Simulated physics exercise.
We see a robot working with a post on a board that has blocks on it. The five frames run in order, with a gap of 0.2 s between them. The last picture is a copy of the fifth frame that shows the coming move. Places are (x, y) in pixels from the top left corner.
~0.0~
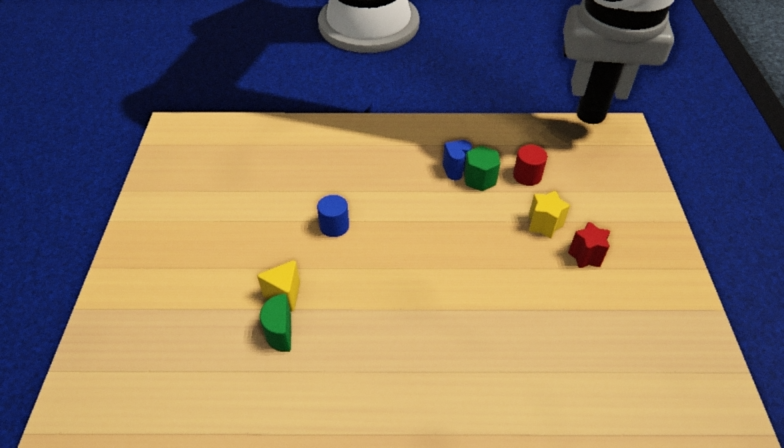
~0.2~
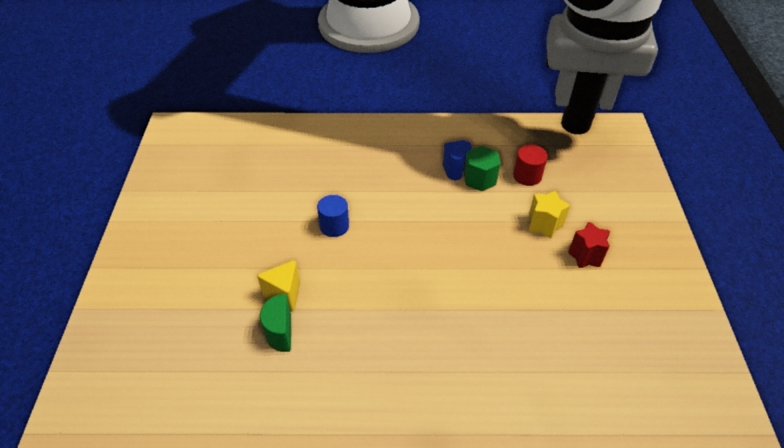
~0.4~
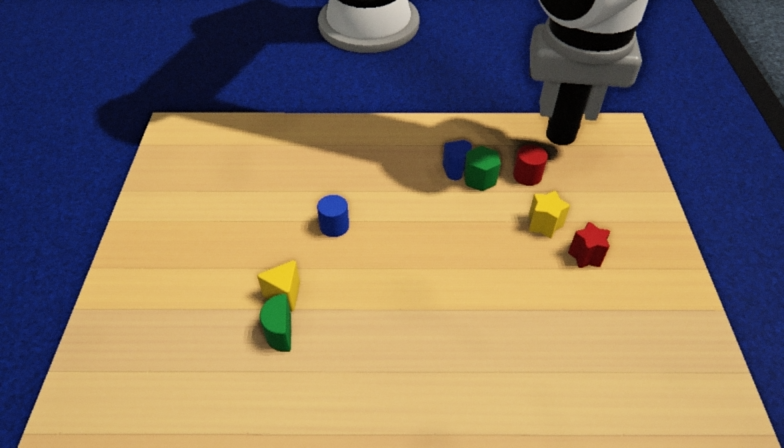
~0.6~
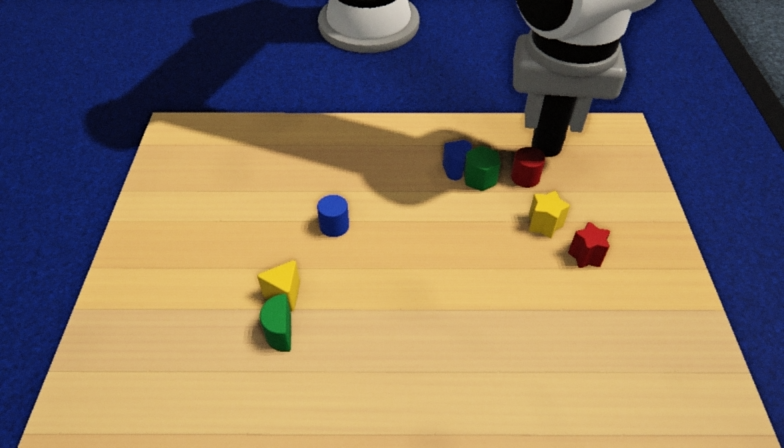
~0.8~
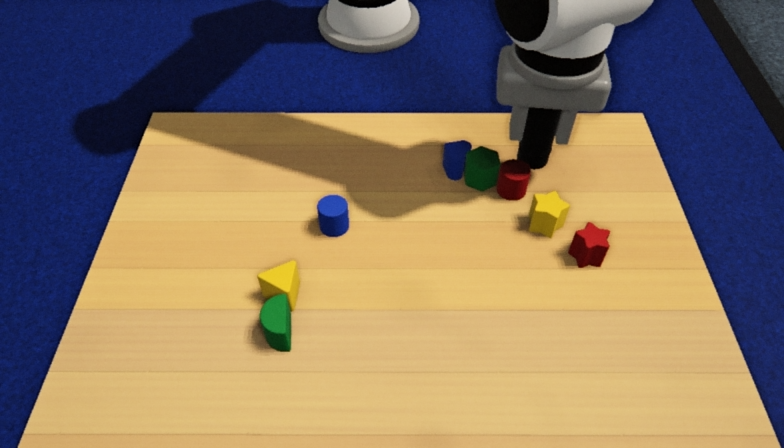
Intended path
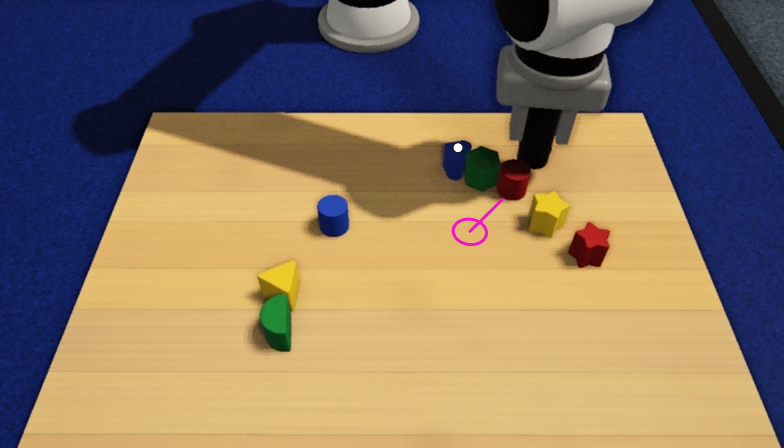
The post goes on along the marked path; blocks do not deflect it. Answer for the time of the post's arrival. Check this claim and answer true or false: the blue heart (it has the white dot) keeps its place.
True - the claim holds.
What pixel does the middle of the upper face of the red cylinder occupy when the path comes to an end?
I predict (448, 227).
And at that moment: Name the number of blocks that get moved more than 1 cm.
One block moves.
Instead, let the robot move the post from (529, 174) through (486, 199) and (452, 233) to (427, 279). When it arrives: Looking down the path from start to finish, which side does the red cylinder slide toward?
With start-to-end as forward, it shifts left.
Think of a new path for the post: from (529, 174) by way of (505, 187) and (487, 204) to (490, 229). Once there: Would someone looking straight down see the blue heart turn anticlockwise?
No, that is not what happens.
Path on the board, from (529, 174) directly to (470, 232); the dot is on the blue heart.
On the path given first. One third of the way, post at (513, 178); red cylinder at (495, 187).
Two thirds of the way, post at (493, 197); red cylinder at (473, 207).
At the end, post at (472, 218); blue heart in place; red cylinder at (448, 227).
